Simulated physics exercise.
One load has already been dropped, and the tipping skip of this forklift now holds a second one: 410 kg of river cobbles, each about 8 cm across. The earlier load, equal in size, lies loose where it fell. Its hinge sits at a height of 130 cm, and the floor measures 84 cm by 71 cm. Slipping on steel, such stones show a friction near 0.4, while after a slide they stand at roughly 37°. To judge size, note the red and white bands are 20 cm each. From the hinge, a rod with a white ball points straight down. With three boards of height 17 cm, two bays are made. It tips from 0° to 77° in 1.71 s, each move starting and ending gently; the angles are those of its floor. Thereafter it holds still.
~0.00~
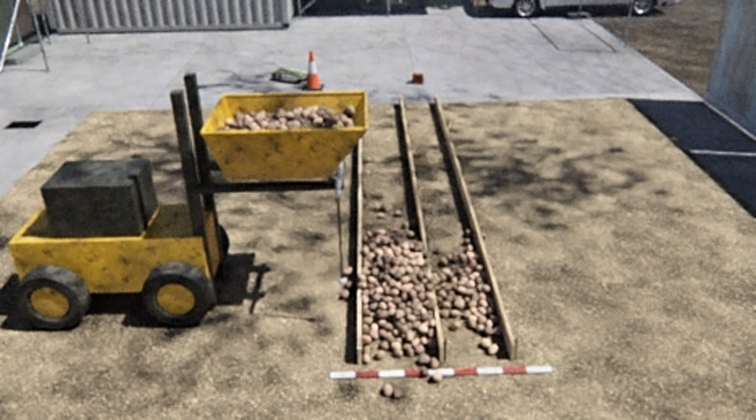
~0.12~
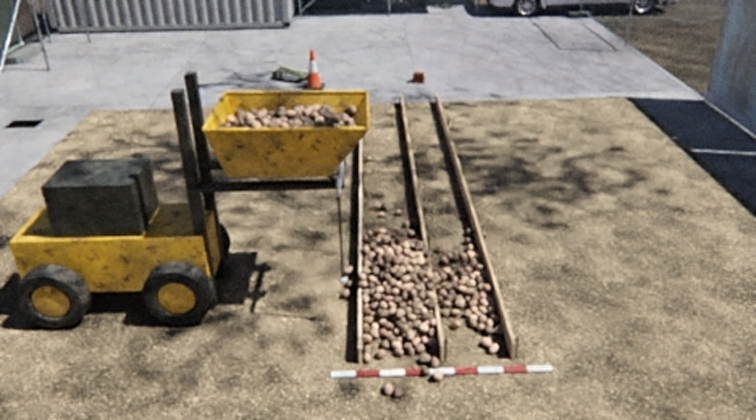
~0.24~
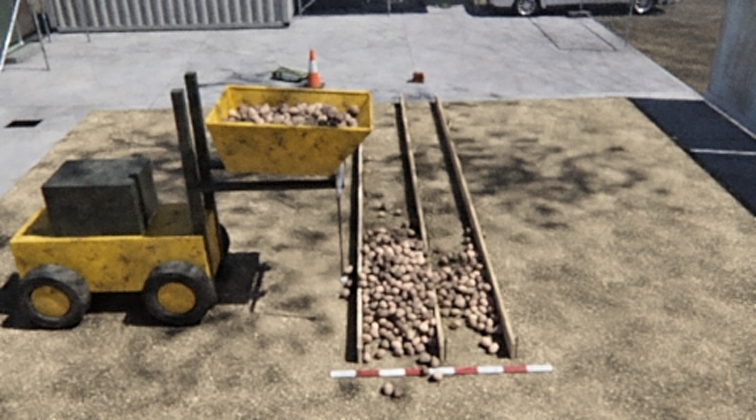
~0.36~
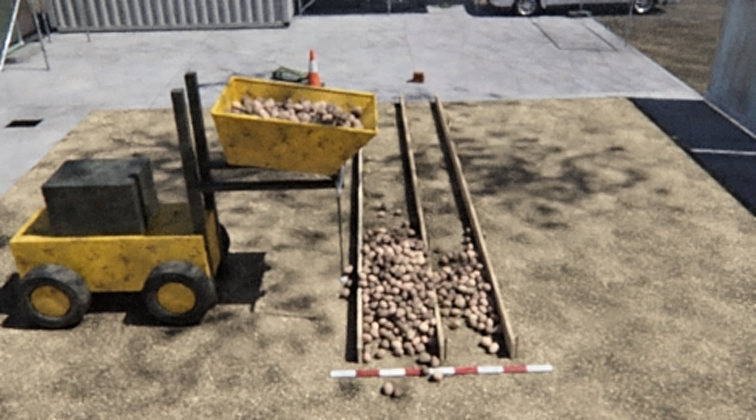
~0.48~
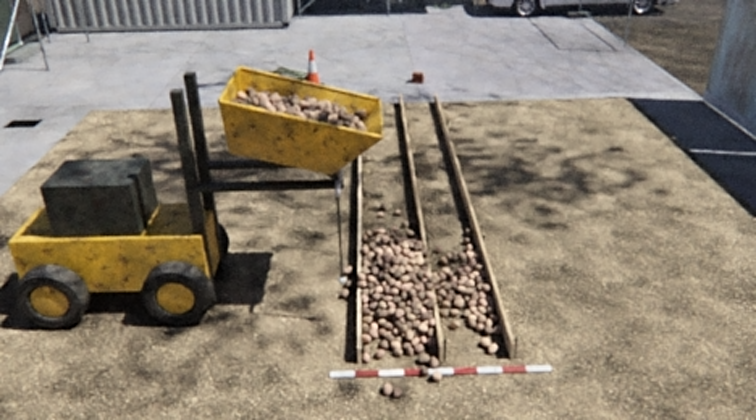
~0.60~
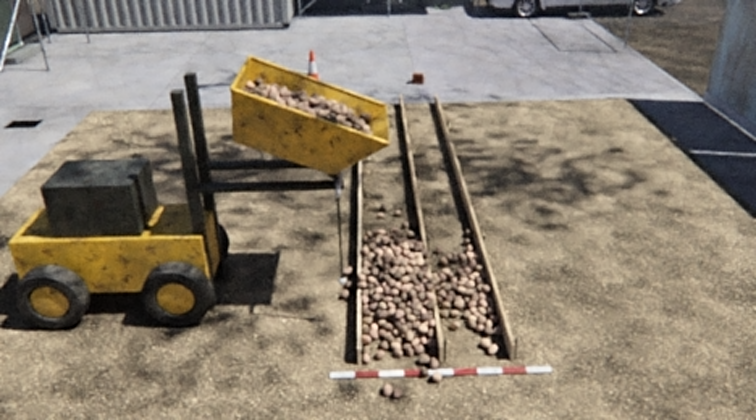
A yellow skip full of round stones, held up by a small yellow truck, slowly tilted down toward the right above long boards with an earlier heap lying between them, its load still inside.
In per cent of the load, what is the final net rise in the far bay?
It comes to roughly 75 per cent.
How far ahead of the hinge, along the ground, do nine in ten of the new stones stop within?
It's roughly 190 cm ahead of it.
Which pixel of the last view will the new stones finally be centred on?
Their middle is at about (466, 278).
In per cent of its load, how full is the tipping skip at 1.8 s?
Roughly 55 per cent is still inside.
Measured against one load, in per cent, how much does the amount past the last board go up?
About 25 per cent.
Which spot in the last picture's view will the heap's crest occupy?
The top of the heap sits near (456, 261).
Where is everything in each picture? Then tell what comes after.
In the first frame, the tipping skip is at 0°, its lip at (366, 129); the top of the load is at (298, 116). The earlier load is highest near (395, 265), 30 cm above ground level, 0 % short of the bays, 85 % in the near bay, 14 % in the far bay.
The second frame shows lip at (368, 129), floor tilted 1°, highest stones at (294, 114); the stones move at 0.2 m/s on average.
The third frame shows lip at (372, 130), floor tilted 4°, highest stones at (280, 112); the stones move at 0.3 m/s on average.
The fourth frame shows lip at (377, 133), floor tilted 9°, highest stones at (262, 107); the stones move at 0.4 m/s on average.
The fifth frame shows lip at (383, 138), floor tilted 15°, highest stones at (256, 97); the stones move at 0.5 m/s on average.
The sixth frame shows lip at (390, 144), floor tilted 22°, highest stones at (260, 90); the stones move at 0.6 m/s on average.
After 1.3 s the floor is at 65°; in per cent of one load, 99 in the tipping skip, 0 short of the bays, 86 in the near bay, 14 in the far bay; the foremost stones are at (486, 288).
After 1.8 s the floor is at 77°; in per cent of one load, 53 in the tipping skip, 0 short of the bays, 92 in the near bay, 54 in the far bay; the foremost stones are at (493, 274).
After 2.2 s the floor is at 77°; in per cent of one load, 21 in the tipping skip, 0 short of the bays, 91 in the near bay, 75 in the far bay, 12 past the last board; the foremost stones are at (545, 275).
After 4.7 s the floor is at 77°; in per cent of one load, 0 in the tipping skip, 0 short of the bays, 87 in the near bay, 89 in the far bay, 23 past the last board; the foremost stones are at (655, 267). Net gain in the far bay, 75.
